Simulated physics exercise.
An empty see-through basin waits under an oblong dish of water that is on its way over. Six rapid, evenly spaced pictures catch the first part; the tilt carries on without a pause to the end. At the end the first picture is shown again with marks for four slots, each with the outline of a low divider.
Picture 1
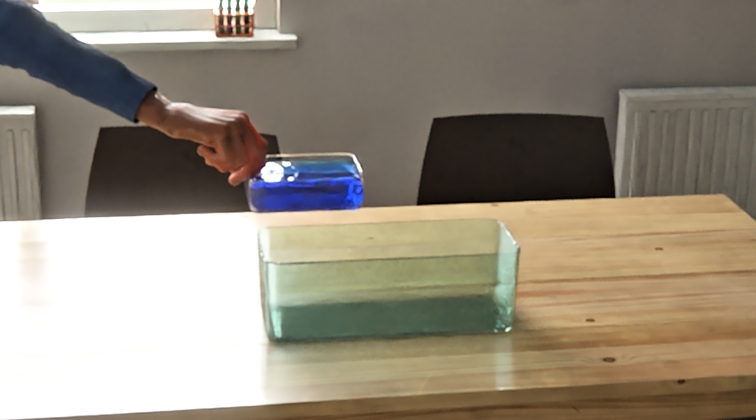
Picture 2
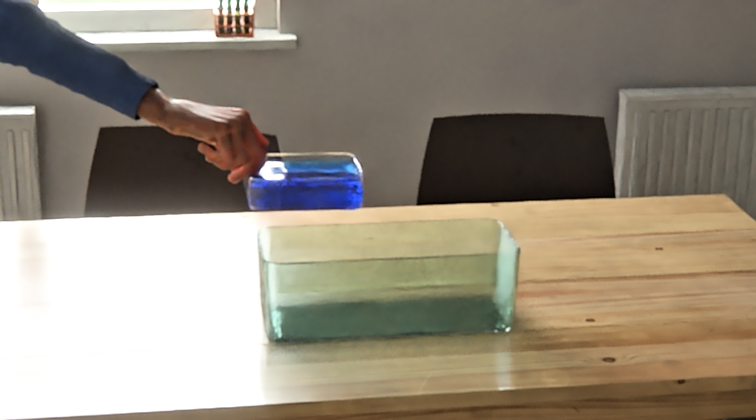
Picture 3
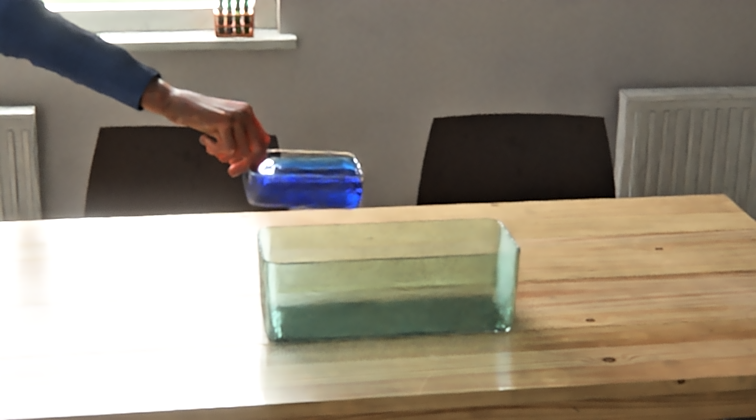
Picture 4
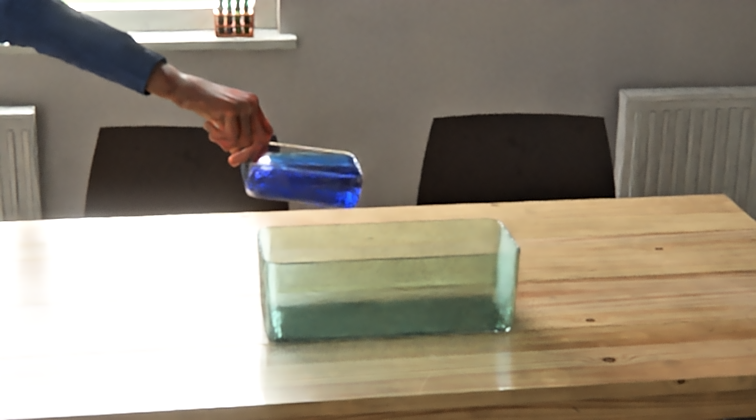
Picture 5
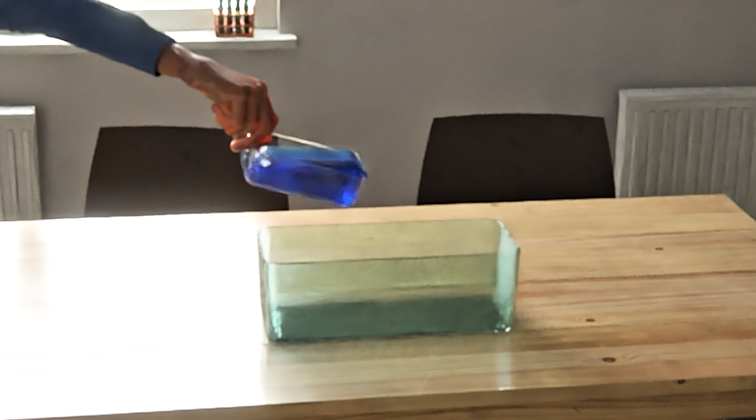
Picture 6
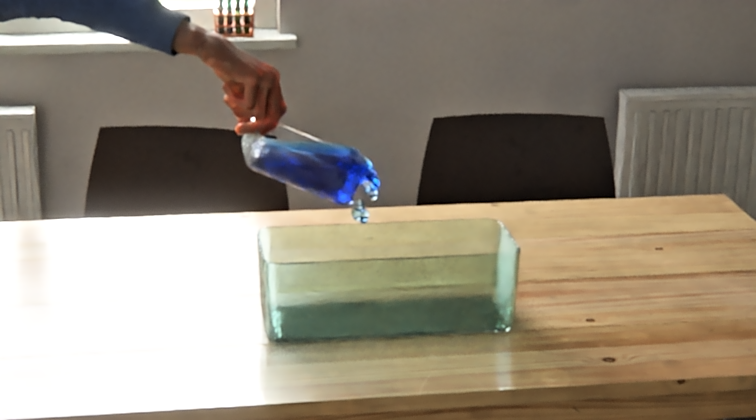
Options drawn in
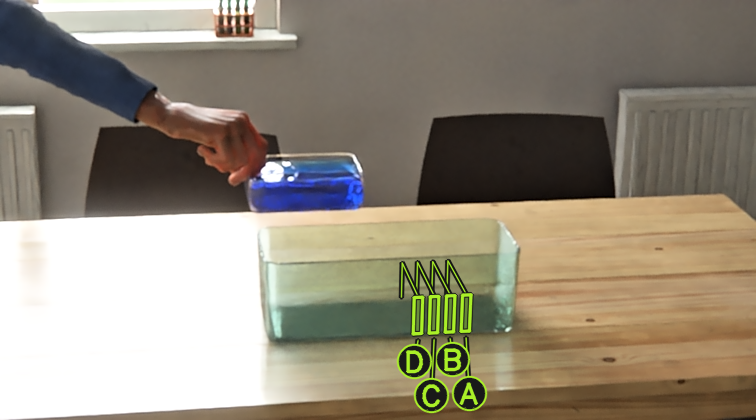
A hand in a blue sleeve, reaching in from the left, holds an oblong clear dish of vivid blue water above a pale wooden table, seen from slightly above by a still camera. A larger greenish see-through basin sits below, with dark chairs and a grey wall behind. The hand lifts the dish's left end, tilting it rightward until blue water slips over the lip.
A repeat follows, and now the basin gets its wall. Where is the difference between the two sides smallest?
Best: C.
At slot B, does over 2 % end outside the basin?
Yes, it does.
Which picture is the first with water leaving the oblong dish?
In picture 5.
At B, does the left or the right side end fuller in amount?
The left side.
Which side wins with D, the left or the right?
More ends on the right.
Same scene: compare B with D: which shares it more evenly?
Here it is slot D.
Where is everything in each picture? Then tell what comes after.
Upright, lip at (357, 165); basin from (266, 341) to (513, 328); nothing has left yet, in the first frame.
Upright, lip at (357, 165); nothing has left yet, in the second frame.
Tipped about 4°, lip at (357, 165); nothing has left yet, in the third frame.
Tipped about 9°, lip at (357, 165); nothing has left yet, in the fourth frame.
Tipped about 16°, lip at (357, 165); water is over the lip, down to (361, 168), in the fifth frame.
Tipped about 24°, lip at (357, 165); water is over the lip, down to (361, 216), in the sixth frame.
On the marked copy, A at (466, 337); B at (450, 338); C at (434, 339); D at (418, 340).
Choosing A, about 89 % ends left of the wall and 2 % right of it; 9 % is lost outside.
Choosing B, about 83 % ends left of the wall and 8 % right of it; 8 % is lost outside.
Choosing C, about 47 % ends left of the wall and 44 % right of it; 9 % is lost outside.
Choosing D, about 29 % ends left of the wall and 62 % right of it; 9 % is lost outside.
